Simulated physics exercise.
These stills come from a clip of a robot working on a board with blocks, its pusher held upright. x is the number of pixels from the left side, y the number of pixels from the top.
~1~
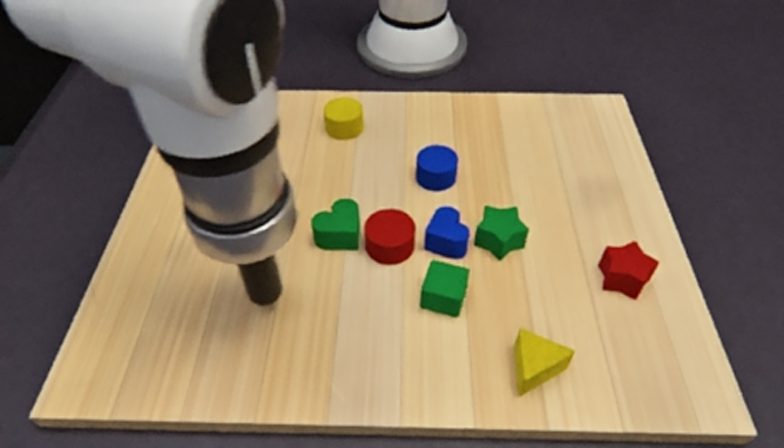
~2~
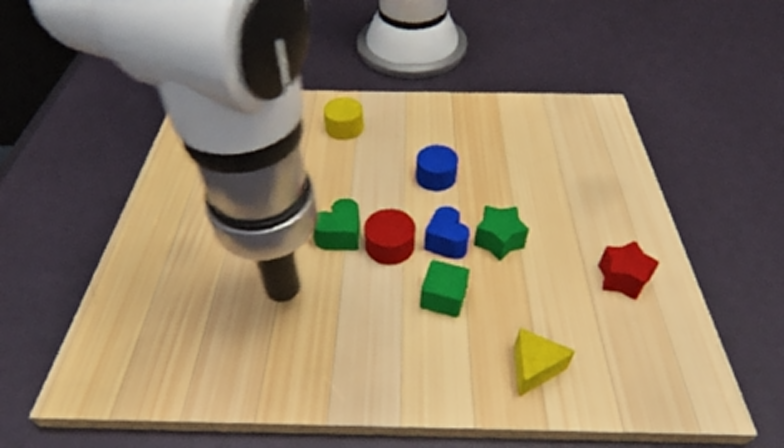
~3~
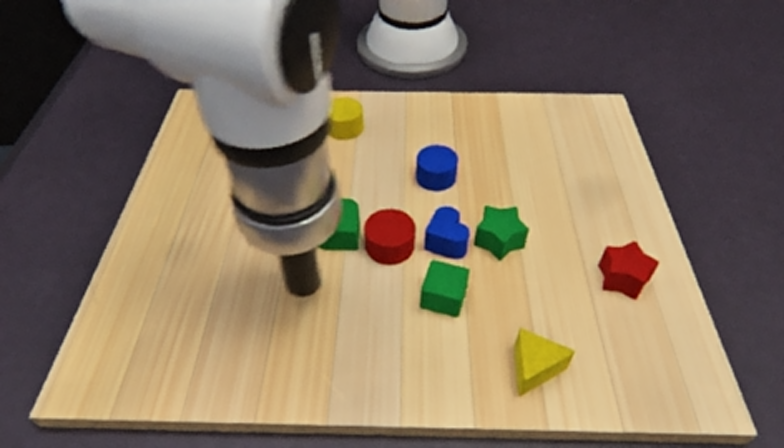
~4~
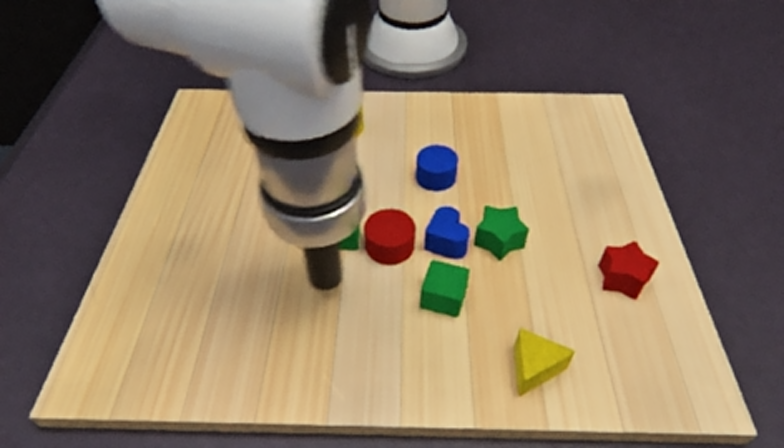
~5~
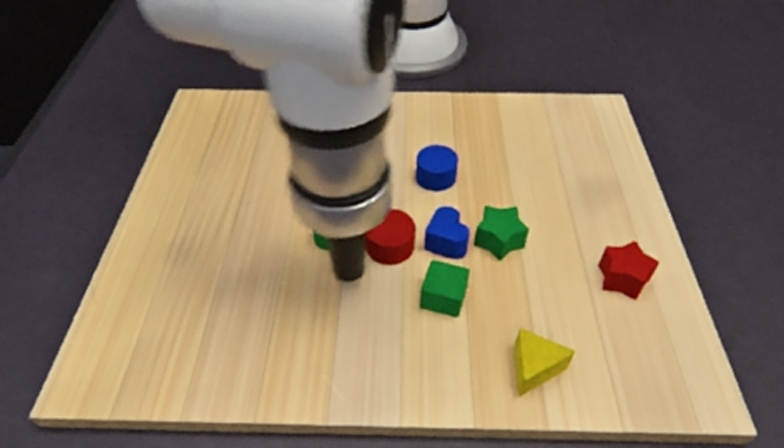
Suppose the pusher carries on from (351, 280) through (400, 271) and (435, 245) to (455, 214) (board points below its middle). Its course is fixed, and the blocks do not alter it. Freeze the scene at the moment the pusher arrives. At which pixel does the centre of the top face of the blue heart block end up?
The middle of its upper face will lie at (491, 190).
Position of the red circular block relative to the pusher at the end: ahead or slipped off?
Expect to find it next to or behind the pusher.
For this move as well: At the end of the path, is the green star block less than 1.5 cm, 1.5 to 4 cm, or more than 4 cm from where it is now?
The move is short, under 1.5 cm.
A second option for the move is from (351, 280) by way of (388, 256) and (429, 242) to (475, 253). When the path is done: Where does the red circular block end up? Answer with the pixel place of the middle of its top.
It is at (424, 193).
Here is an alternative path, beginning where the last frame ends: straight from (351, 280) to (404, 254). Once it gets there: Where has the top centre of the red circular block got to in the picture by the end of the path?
So, by the moment the path ends, you'll find the top centre of the red circular block at (413, 204).
On the path given first. One third of the way, pusher (400, 259); red circular block (399, 219).
Two thirds of the way, pusher (436, 233); red circular block (403, 207); blue heart block (463, 211), turned 35° clockwise.
At the end, pusher (456, 202); red circular block (403, 206); green square unmoved; blue heart block (491, 190), turned 70° clockwise; green star block (508, 219), turned 20° clockwise.
